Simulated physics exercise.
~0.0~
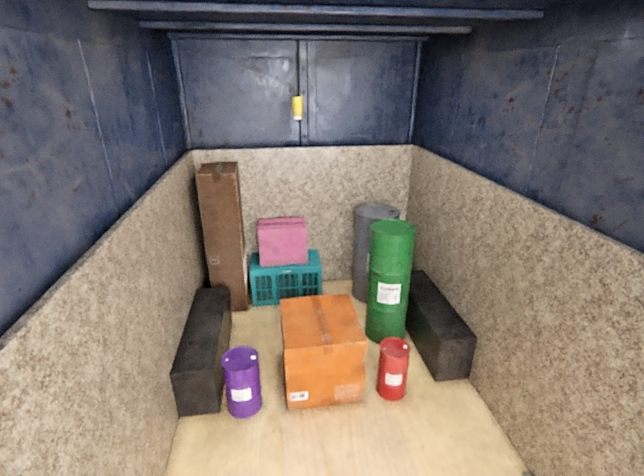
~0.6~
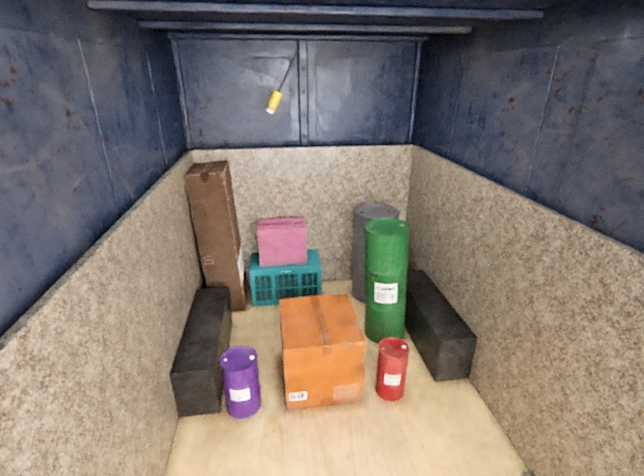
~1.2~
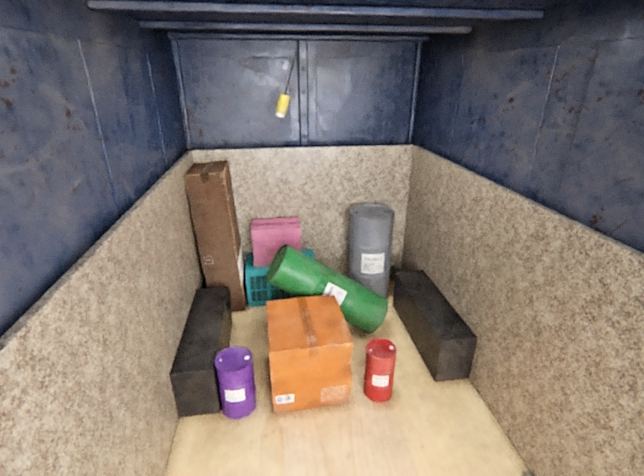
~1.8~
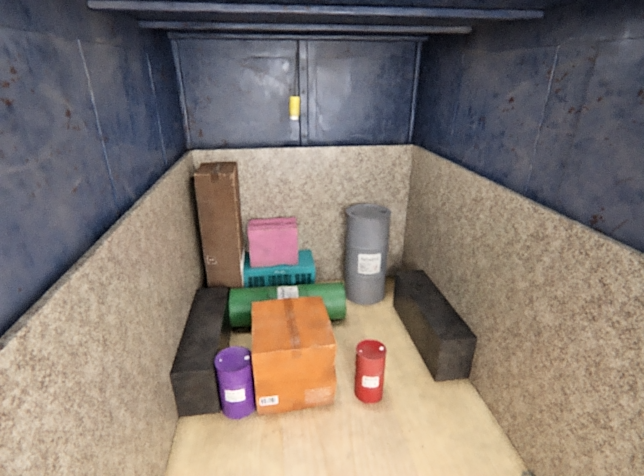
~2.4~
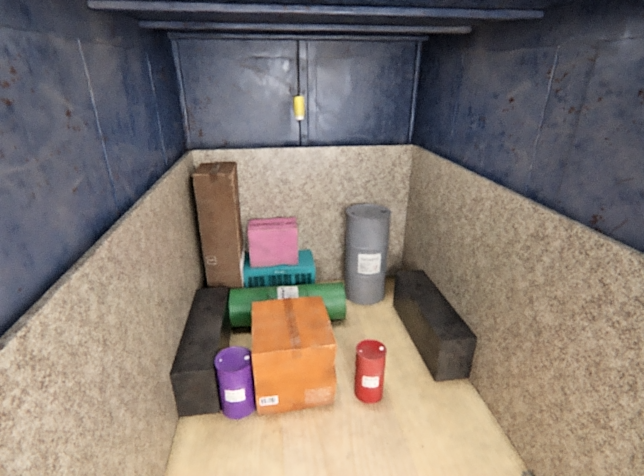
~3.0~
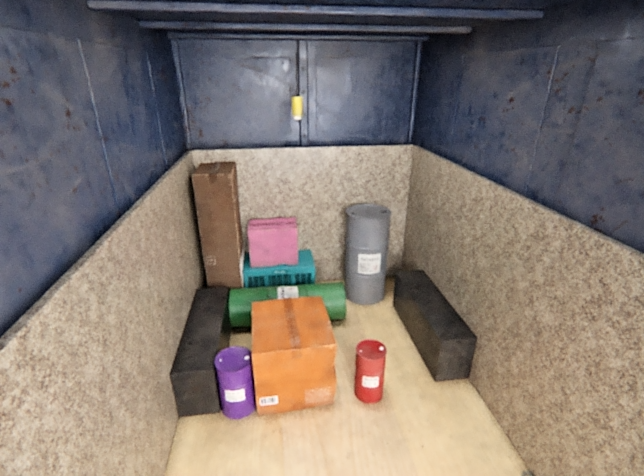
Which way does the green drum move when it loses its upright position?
It moves to the left, tipping over and ending up on its side in front of the turquoise chest.
At first, the tall green drum stands upright behind an orange box in a load bay, with red and purple canisters in front and a grey drum, a brown box and a pink box on a turquoise chest farther back. A yellow lamp swings near the far wall while the load stays almost still. Then the green drum tips over to the left, and the orange box and red canister slide left as well. The drum drops onto its side in front of the turquoise chest. In the end it lies still behind the orange box, while the other drum and both canisters remain upright.
